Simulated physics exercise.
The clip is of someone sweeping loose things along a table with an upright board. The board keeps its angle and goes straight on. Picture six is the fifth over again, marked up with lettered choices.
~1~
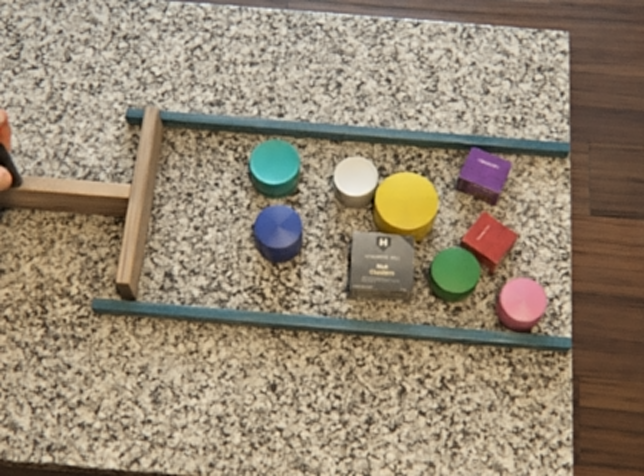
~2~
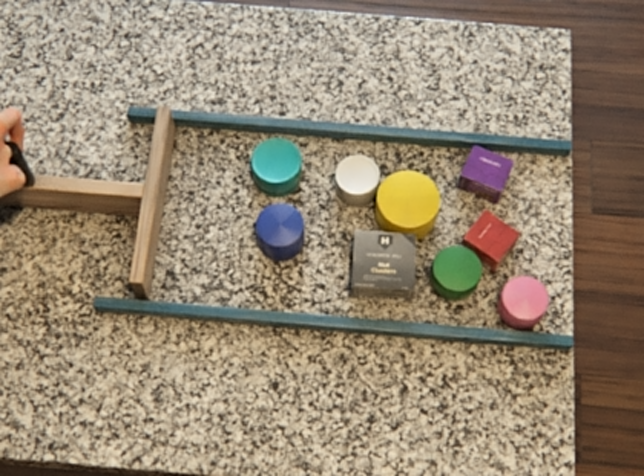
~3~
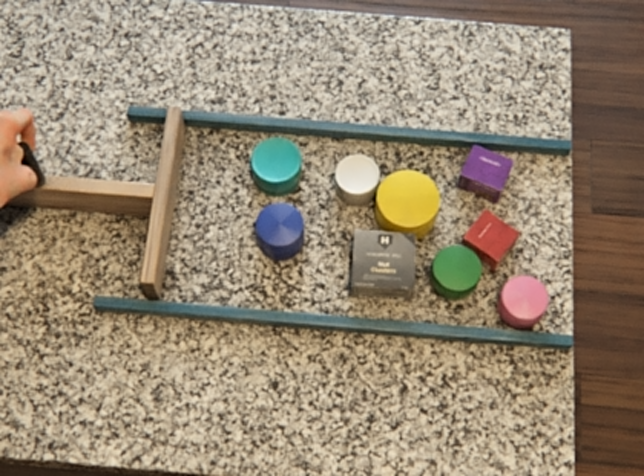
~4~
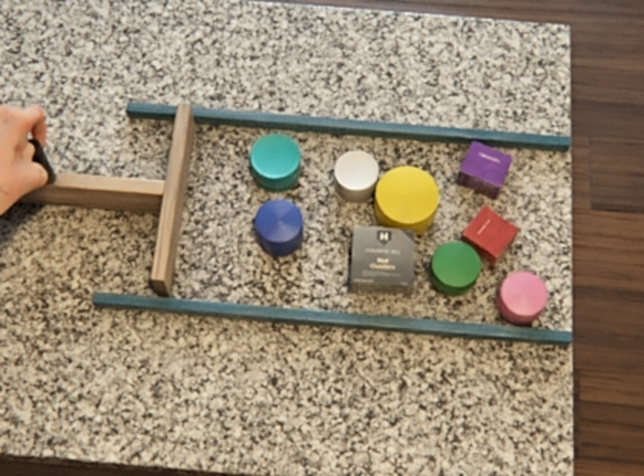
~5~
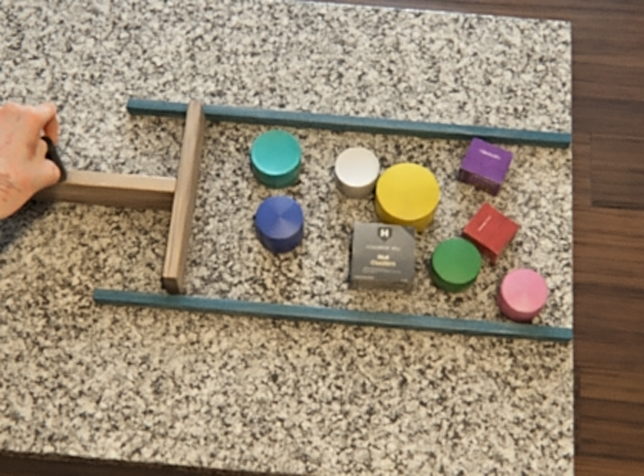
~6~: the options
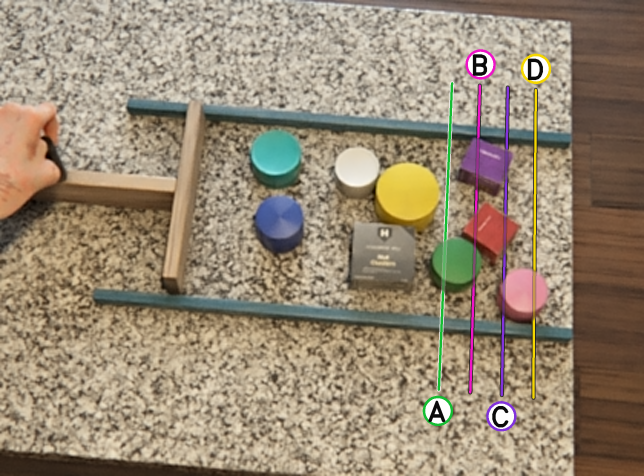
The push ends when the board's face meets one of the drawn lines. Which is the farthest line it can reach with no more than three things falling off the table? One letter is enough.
It can go as far as B.
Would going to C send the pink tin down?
Yes.
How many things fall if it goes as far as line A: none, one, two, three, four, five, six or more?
One.
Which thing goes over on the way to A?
The pink tin goes over.
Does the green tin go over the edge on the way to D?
Yes.
On the copy, A at (446, 227); B at (475, 230); C at (505, 232); D at (535, 235).
On B. First, board (290, 194); yellow tin (413, 202); turquoise jar (327, 160).
Then, board (395, 203); pink tin (566, 304); green tin (518, 299).
Finally, board (476, 209); green tin over the edge; purple box over the edge; three fallen.
By contrast, A is within the limit but short; C drops six; D drops six.
